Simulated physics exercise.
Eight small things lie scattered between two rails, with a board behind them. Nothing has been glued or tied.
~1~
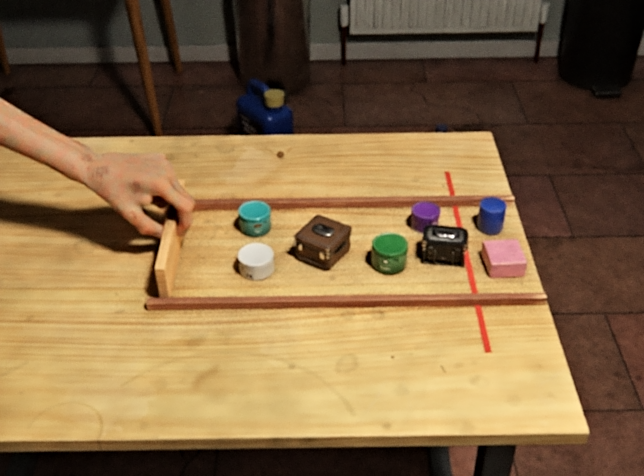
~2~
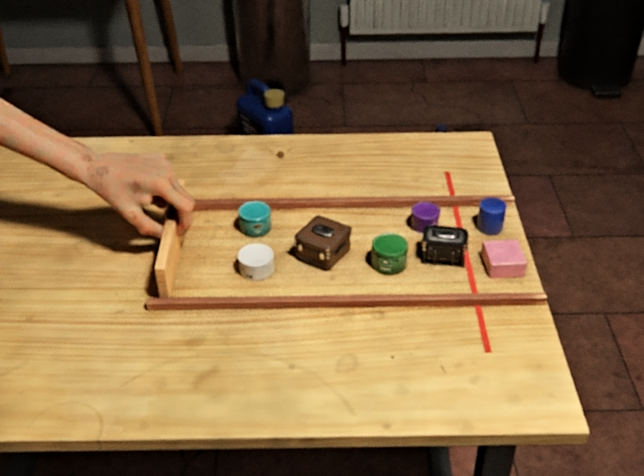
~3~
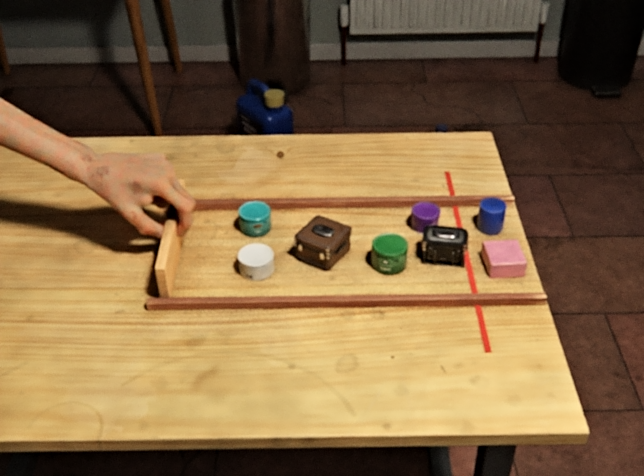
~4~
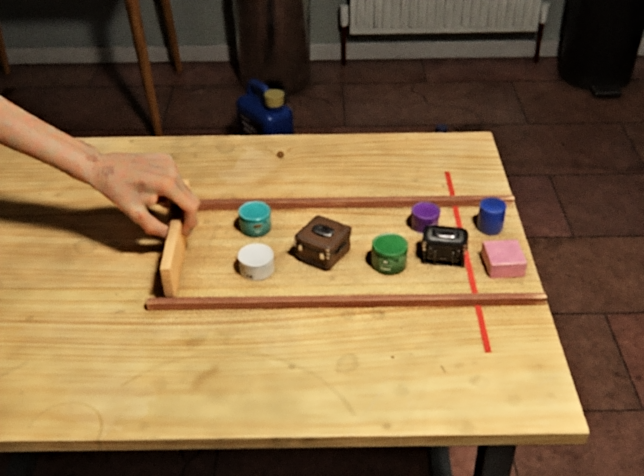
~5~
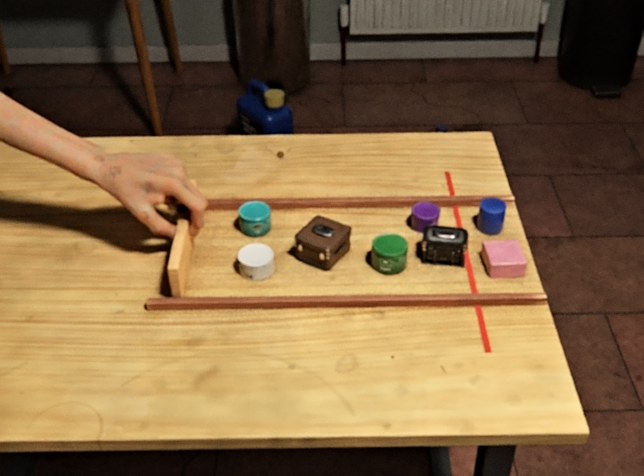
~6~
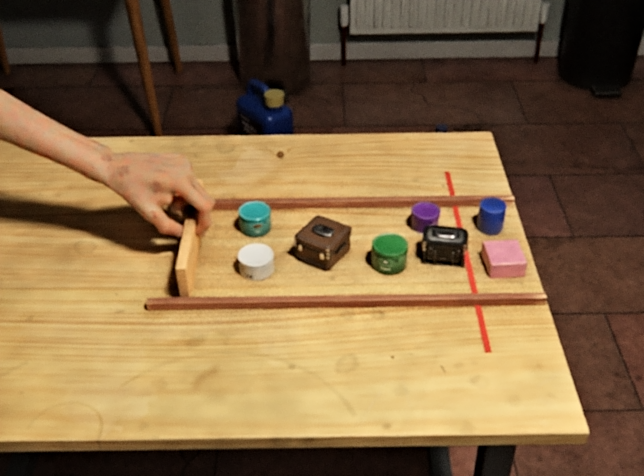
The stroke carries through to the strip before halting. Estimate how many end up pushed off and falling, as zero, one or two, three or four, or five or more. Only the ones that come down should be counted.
It ends with one or a couple gone from the table.
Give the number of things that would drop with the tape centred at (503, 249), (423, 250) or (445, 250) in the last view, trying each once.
First 5, then 0, then 1.
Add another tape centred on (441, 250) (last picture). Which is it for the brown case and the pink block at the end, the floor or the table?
Outcome - brown case staying, pink block falling.
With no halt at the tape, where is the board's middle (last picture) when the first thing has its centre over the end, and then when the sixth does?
Roughly (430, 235) and then roughly (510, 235).
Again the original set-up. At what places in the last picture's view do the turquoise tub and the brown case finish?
The turquoise tub at (473, 207), the brown case at (487, 229).
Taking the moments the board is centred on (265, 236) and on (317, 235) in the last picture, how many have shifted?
At the first place 2, at the second 3.
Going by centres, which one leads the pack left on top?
It's the blue lid that is foremost.
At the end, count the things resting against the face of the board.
3 of them.
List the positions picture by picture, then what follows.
In the first picture, pink block (504, 258); blue lid (492, 216); black case (445, 245); board (173, 237); tape (465, 250).
In the second picture, blue lid (492, 216); green tub (389, 254).
In the third picture, black case (445, 245); brown case (323, 243).
In the fourth picture, pink block (504, 259); turquoise tub (255, 219).
In the fifth picture, blue lid (492, 216); board (185, 237).
In the sixth picture, pink block (504, 259); blue lid (492, 216); black case (445, 245); board (192, 237); tape (465, 250).
Soon after, none off yet; pink block at rest near (504, 259); blue lid at rest near (492, 216); black case at rest near (445, 245).
In the end, the number that fall off is one or two; gone, black case and pink block.
